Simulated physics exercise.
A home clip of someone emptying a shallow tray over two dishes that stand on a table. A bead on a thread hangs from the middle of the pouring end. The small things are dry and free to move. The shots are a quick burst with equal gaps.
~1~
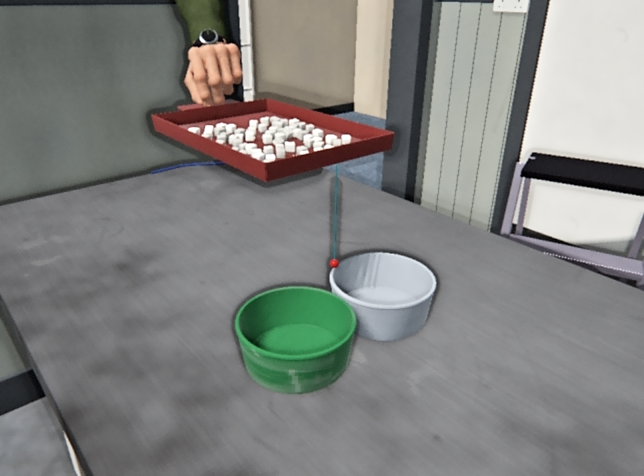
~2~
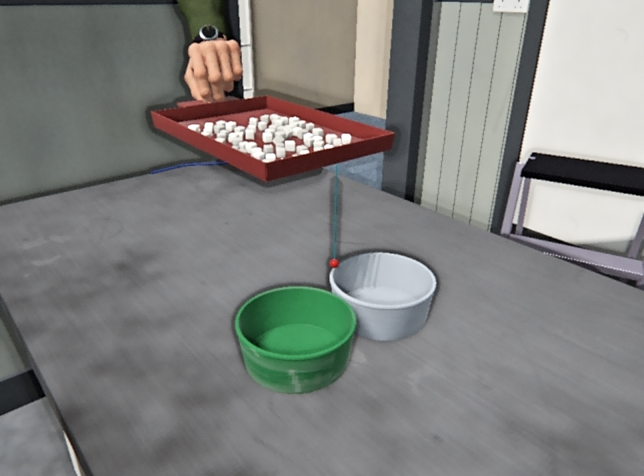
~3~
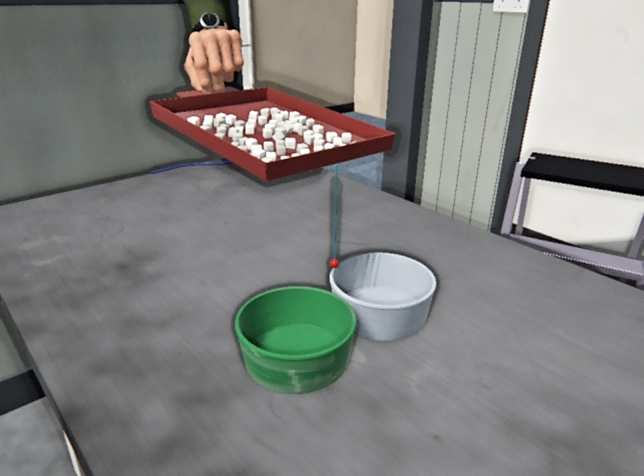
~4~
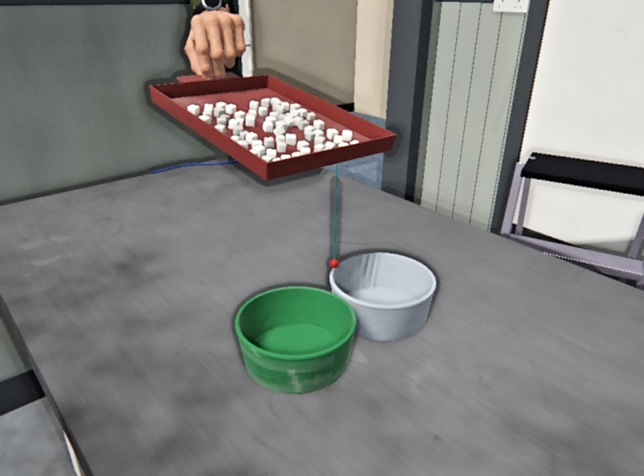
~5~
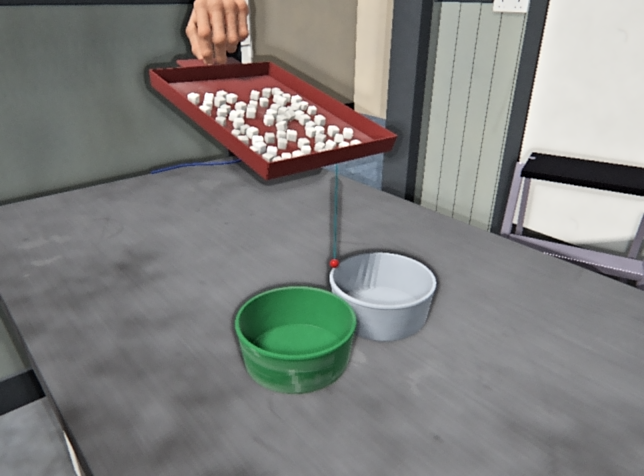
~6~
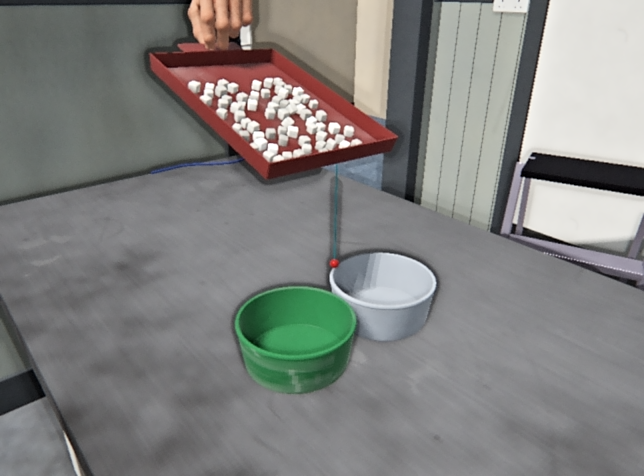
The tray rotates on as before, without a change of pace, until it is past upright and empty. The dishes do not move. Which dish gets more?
More goes to the right dish.
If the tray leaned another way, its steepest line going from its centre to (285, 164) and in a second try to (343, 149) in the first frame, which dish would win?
The first try: The left one. The second: The dish on the right.
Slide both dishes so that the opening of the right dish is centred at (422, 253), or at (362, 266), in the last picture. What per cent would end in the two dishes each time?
In turn 60 and 30 in a hundred.
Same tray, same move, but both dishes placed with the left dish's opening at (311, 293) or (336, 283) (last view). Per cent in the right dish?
First some 30, then 10 per cent.
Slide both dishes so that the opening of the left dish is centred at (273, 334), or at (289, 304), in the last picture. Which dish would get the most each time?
In turn: The right one; the right-hand dish.
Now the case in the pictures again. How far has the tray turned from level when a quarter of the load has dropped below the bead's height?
Near 120 degrees.
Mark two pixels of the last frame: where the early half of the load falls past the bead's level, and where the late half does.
Around (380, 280) and then (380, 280).
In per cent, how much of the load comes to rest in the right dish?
It comes to 50 per cent or so.
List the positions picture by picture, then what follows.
Corners of the pouring end at (266, 162) and (392, 133), level; middle of the load at (268, 139), sugar cubes; left dish at (334, 364); right dish at (420, 314); bead on its thread at (335, 264), in the first picture.
Corners of the pouring end at (266, 162) and (392, 133), level; middle of the load at (268, 138), in the second picture.
Corners of the pouring end at (267, 162) and (393, 133), tipped barely, level across its low end; middle of the load at (268, 134), in the third picture.
Corners of the pouring end at (268, 162) and (394, 134), tipped a little, level across its low end; middle of the load at (268, 127), in the fourth picture.
Corners of the pouring end at (269, 162) and (395, 135), tipped a little, level across its low end; middle of the load at (269, 120), in the fifth picture.
Corners of the pouring end at (270, 162) and (396, 136), tipped clearly, level across its low end; middle of the load at (270, 114); left dish at (334, 364); right dish at (420, 314), in the sixth picture.
Soon, tray tipped steeply; all on the tray.
A while on, tray tipped past a quarter turn; nearly all on the tray; a small part in the right dish; a stray few in the air.
Towards the end, tray tipped past a quarter turn; about a quarter in the left dish; about half in the right dish; about a quarter outside both.
Finally, tray tipped past a quarter turn; about a quarter in the left dish; about half in the right dish; about a quarter outside both.
